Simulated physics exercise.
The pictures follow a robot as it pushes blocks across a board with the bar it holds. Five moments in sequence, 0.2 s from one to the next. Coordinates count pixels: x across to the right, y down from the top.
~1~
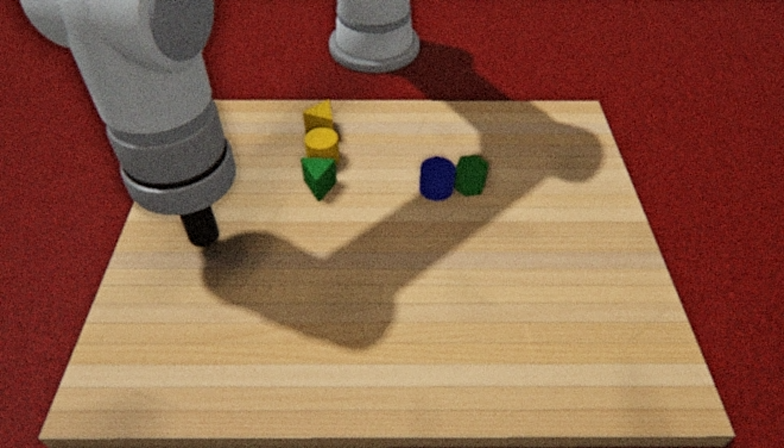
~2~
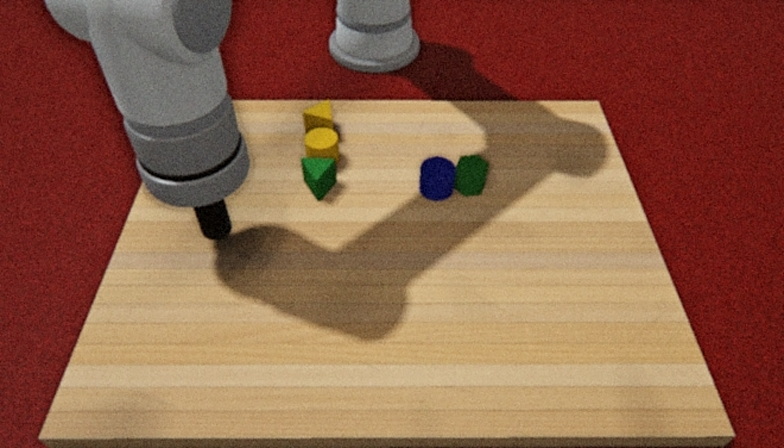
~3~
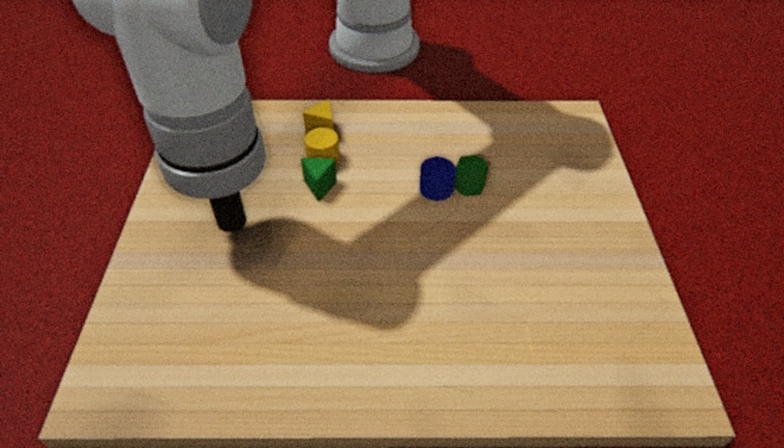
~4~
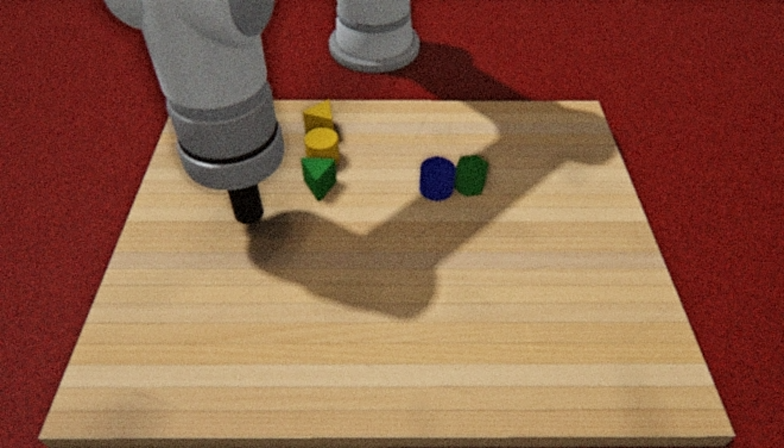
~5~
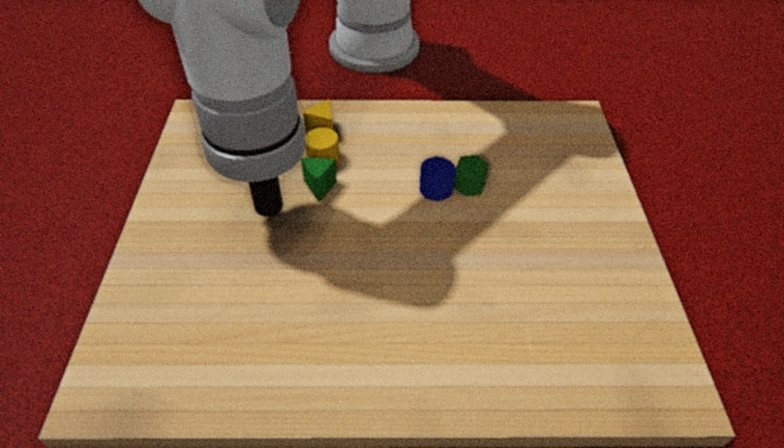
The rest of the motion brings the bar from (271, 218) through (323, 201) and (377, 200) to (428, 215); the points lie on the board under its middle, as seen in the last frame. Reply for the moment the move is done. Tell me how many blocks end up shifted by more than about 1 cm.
Total: One.
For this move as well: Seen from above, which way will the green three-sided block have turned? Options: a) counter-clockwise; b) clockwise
a.
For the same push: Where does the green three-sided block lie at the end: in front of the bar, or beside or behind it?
Final position: To the side or behind.
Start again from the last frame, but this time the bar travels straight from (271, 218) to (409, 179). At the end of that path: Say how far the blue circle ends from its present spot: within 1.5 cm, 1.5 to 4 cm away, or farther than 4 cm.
Of the three bands, it's under 1.5 cm.
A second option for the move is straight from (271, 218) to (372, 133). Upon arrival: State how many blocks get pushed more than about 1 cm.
Answer: Three or more.
On the path given first. One third of the way, bar (322, 189); green three-sided block (326, 161), turned 40° anticlockwise.
Two thirds of the way, bar (377, 188); green three-sided block (333, 160), turned 75° anticlockwise.
At the end, bar (428, 204); green three-sided block (333, 160), turned 75° anticlockwise; blue circle in place.
